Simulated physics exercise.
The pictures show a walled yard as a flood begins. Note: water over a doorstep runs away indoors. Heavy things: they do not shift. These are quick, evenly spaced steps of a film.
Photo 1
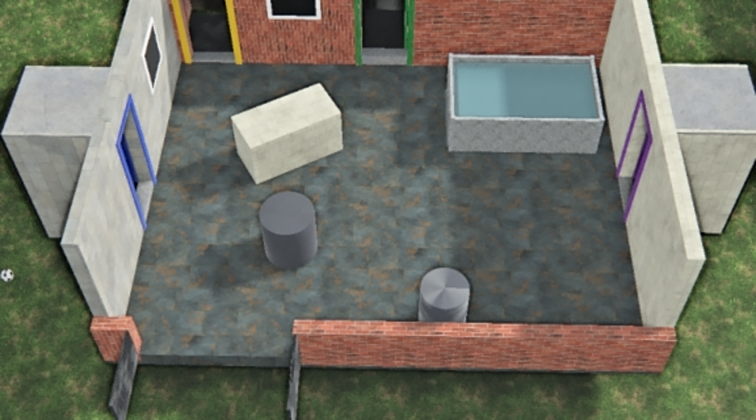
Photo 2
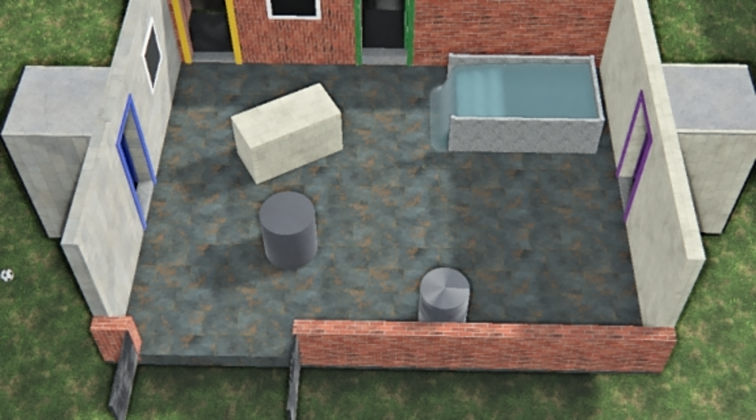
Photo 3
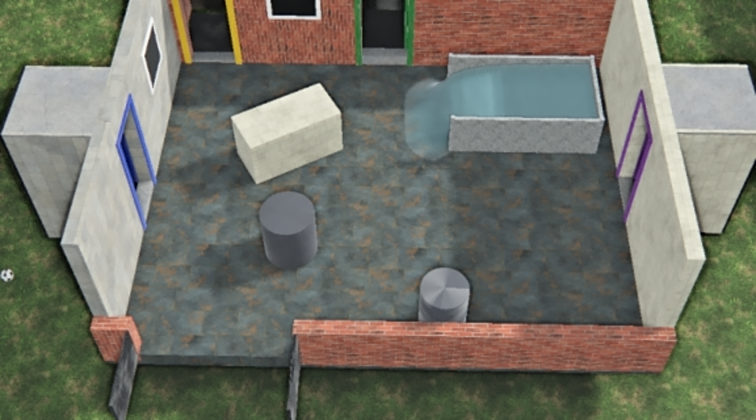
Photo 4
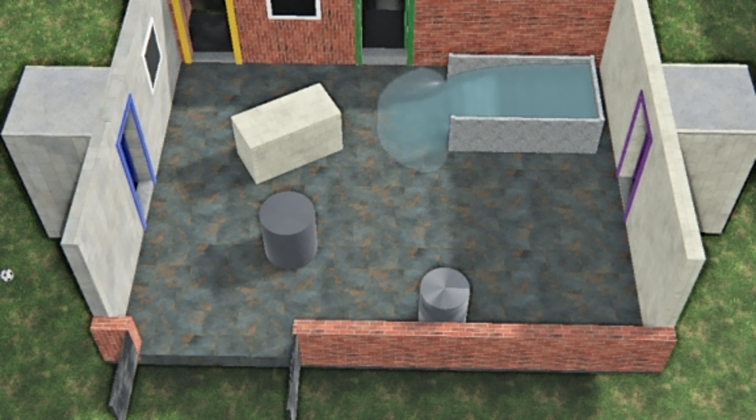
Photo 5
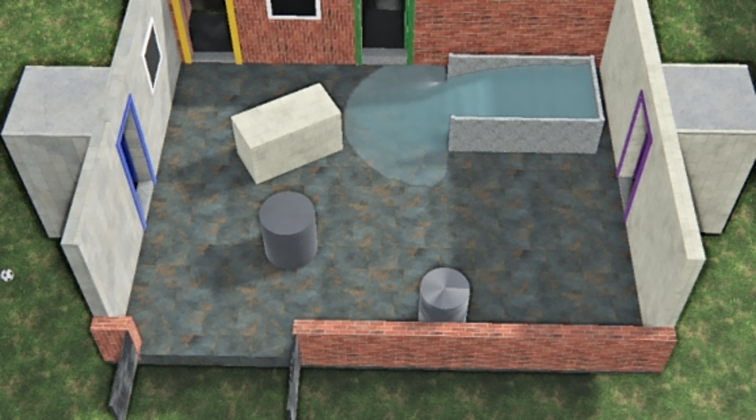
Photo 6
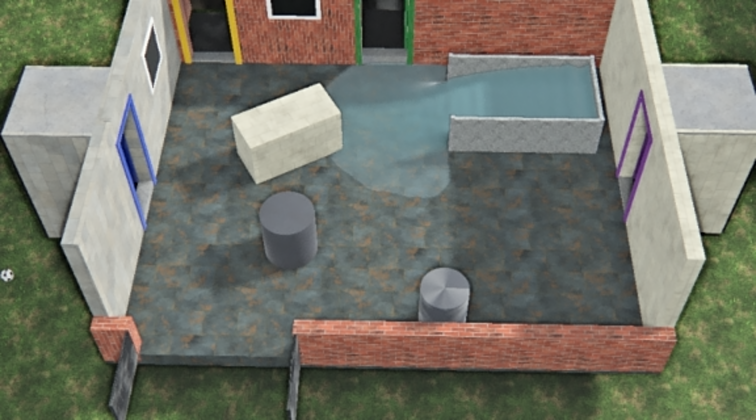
In this clip, water pours from the left end of a rectangular tank in a walled yard, spreading leftward and toward the viewer across the dark floor until it meets a pale block, while two grey cylinders stay still.
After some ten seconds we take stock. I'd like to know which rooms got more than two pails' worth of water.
At the end, the yellow door will let in too much; the blue door will let in an allowed amount; the purple door will let in an allowed amount; the green door will let in an allowed amount.
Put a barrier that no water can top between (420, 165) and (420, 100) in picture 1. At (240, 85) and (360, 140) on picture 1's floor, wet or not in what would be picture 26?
Taking the points in order, the first is inundated and the second is high and dry.
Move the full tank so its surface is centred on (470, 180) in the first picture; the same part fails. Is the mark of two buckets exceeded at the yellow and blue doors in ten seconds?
Looking at both, the yellow door ends up above, and the blue door ends up above.
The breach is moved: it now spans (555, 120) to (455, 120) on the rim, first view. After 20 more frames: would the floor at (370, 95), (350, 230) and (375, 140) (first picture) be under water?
Point by point: Untouched, swamped and untouched.
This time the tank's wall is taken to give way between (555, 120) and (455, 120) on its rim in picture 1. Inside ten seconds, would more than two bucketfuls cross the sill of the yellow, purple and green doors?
Door by door, the yellow door misses the threshold, then the purple door crosses the threshold, then the green door misses the threshold.
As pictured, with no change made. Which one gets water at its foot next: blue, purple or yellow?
That would be the one in yellow, ahead of the rest.
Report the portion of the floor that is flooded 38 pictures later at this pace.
Around 65 percent.
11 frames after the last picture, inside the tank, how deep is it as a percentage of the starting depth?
Somewhere near 38 %, give or take.
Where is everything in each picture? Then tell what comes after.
The open tank at (524, 90) is whole and still, in the first frame.
Water pours out at (452, 107) and has run to (446, 151), in the second frame.
Water pours out at (452, 109) and has run to (420, 153), in the third frame.
The front is at (391, 153), out from the gap at (451, 110), in the fourth frame.
Water pours out at (451, 111) and has run to (348, 124), in the fifth frame.
The front is at a hidden place, out from the gap at (451, 111), in the sixth frame.
A moment on, water covers 25 % of the floor; the yellow door not reached, the blue door not reached, the purple door not reached, the green door wet at the sill, nothing in.
Next, water covers 35 % of the floor; the yellow door under two buckets in, the blue door not reached, the purple door not reached, the green door wet at the sill, nothing in.
Then, water covers 50 % of the floor; the yellow door far over two buckets in, the blue door wet at the sill, nothing in, the purple door not reached, the green door wet at the sill, nothing in.
Later, water covers 65 % of the floor; the yellow door far over two buckets in, the blue door under two buckets in, the purple door not reached, the green door wet at the sill, nothing in.
In the end, water covers 85 % of the floor; the yellow door far over two buckets in, the blue door under two buckets in, the purple door not reached, the green door wet at the sill, nothing in.
